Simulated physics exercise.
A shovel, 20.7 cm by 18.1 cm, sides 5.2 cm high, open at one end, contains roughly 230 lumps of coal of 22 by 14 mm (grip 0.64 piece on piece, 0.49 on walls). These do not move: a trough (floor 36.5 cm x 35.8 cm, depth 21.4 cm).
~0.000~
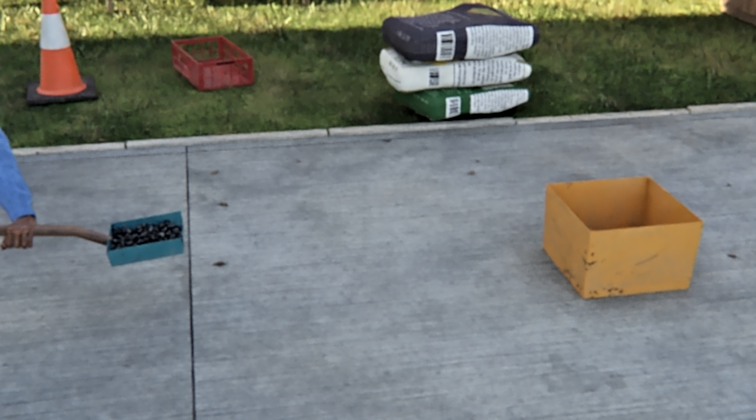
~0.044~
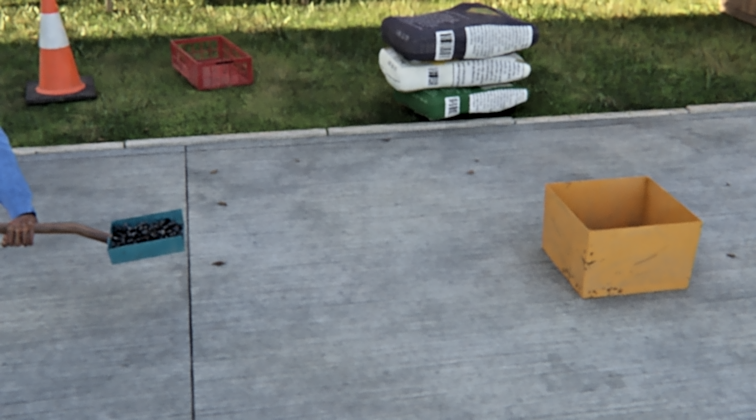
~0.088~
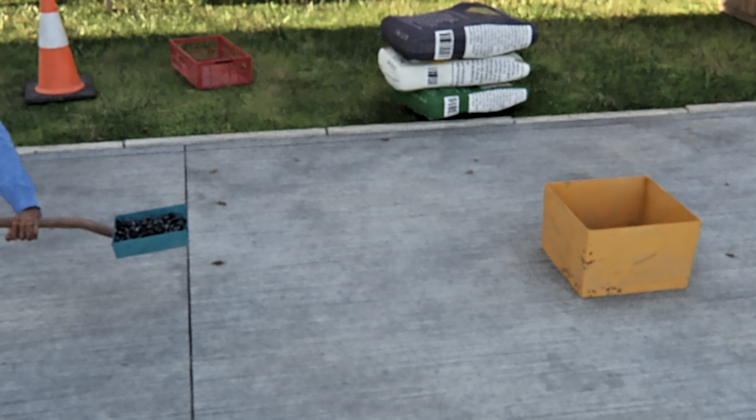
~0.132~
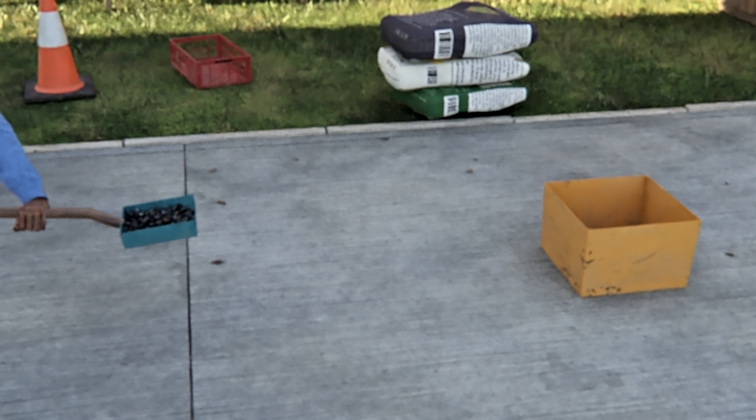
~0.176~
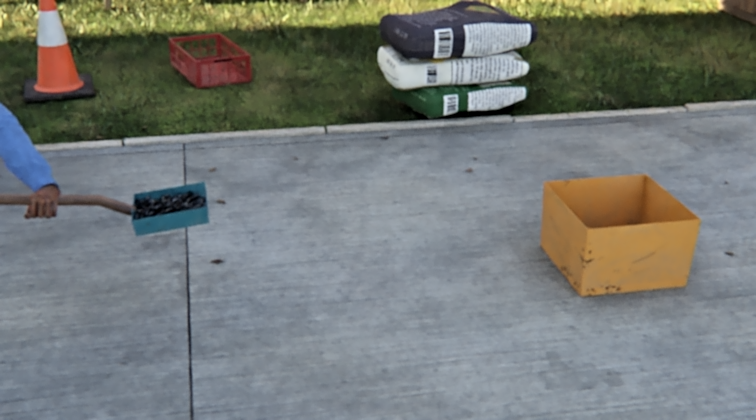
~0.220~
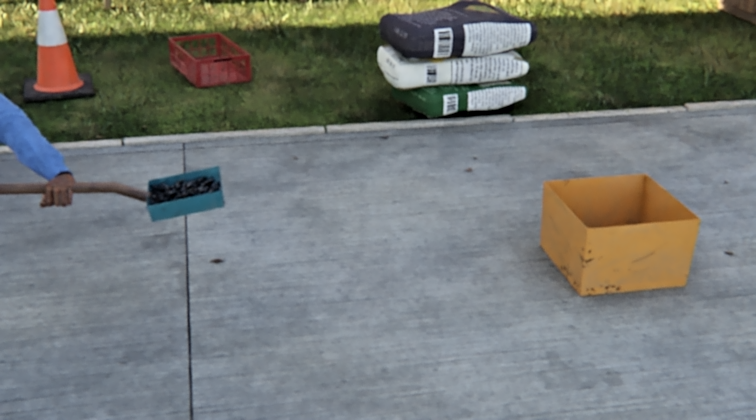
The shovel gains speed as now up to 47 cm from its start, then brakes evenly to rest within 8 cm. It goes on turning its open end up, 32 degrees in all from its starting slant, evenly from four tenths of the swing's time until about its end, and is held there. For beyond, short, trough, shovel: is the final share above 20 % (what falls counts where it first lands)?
Beyond below, short above, trough below, shovel below.
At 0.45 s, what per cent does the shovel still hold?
Some 40 per cent of the load.
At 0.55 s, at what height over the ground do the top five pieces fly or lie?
Roughly 75 cm.
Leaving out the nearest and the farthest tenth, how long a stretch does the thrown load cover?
Roughly 50 cm.
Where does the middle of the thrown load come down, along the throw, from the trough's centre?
About 35 cm short of it.
After 0.35 s, tilt 26 degrees; shovel 100 %; middle of all pieces near (250, 140).
After 0.45 s, tilt 37 degrees; shovel 40 %, in the air 60 %; middle of all pieces near (312, 99).
After 0.55 s, tilt 38 degrees; shovel 5 %, in the air 95 %; middle of all pieces near (360, 83).
After 0.64 s, tilt 38 degrees; shovel 5 %, in the air 95 %; middle of all pieces near (401, 97).
At rest (2.0 s), beyond 0 %, short 90 %, trough 5 %, shovel 5 %.
